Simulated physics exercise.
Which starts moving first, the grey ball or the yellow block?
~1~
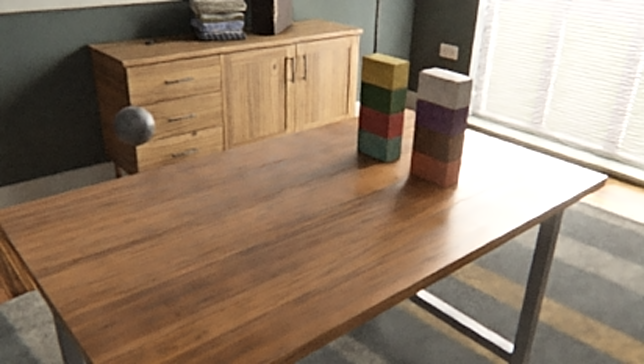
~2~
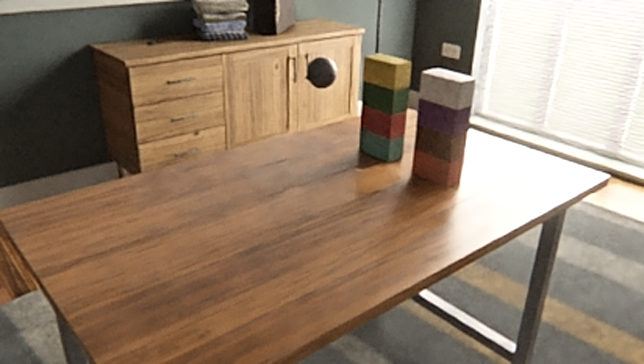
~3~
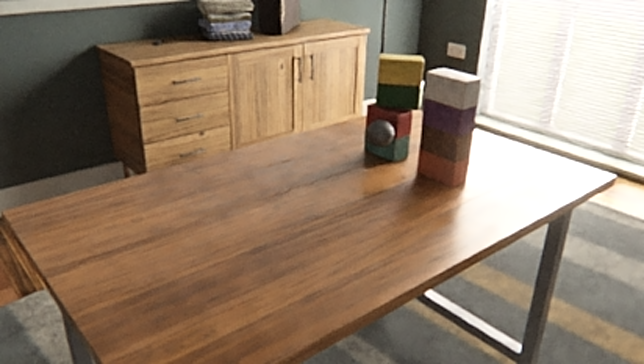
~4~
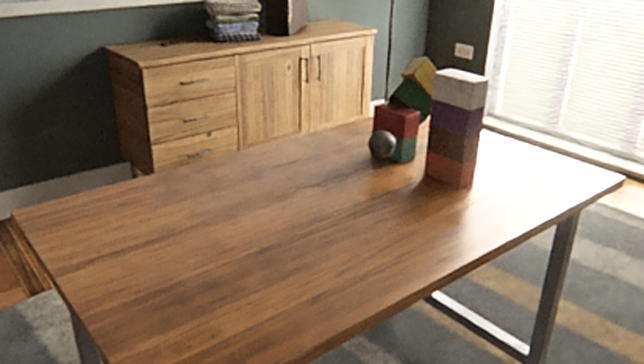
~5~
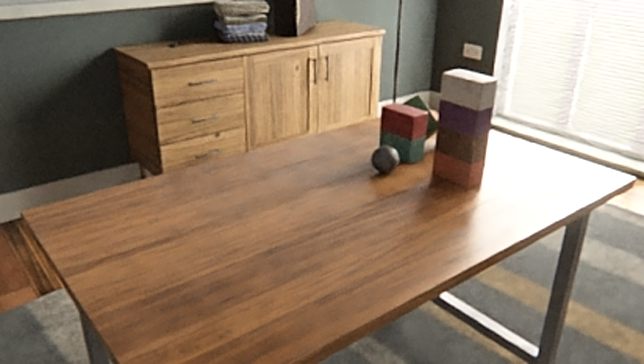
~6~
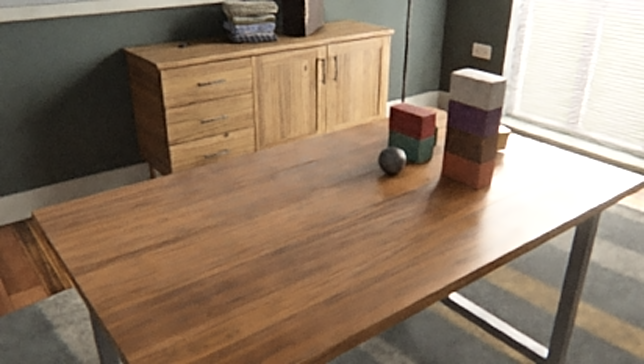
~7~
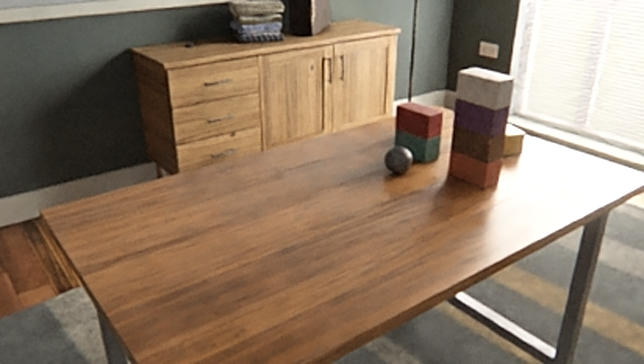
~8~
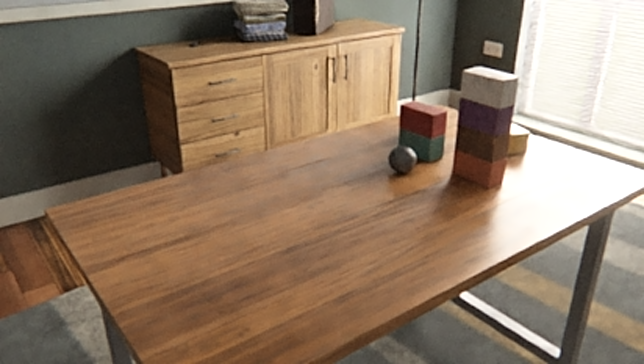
The grey ball moves first, flying in toward the stacks while the yellow block is still sitting on top of the left one. The yellow block only tips and falls afterward.
The clip shows a grey ball flying right toward two stacks of coloured blocks on a wooden table and striking the left one. Its yellow and green top blocks topple behind the right stack, which stays standing, and the ball rests beside the remaining red and turquoise blocks.
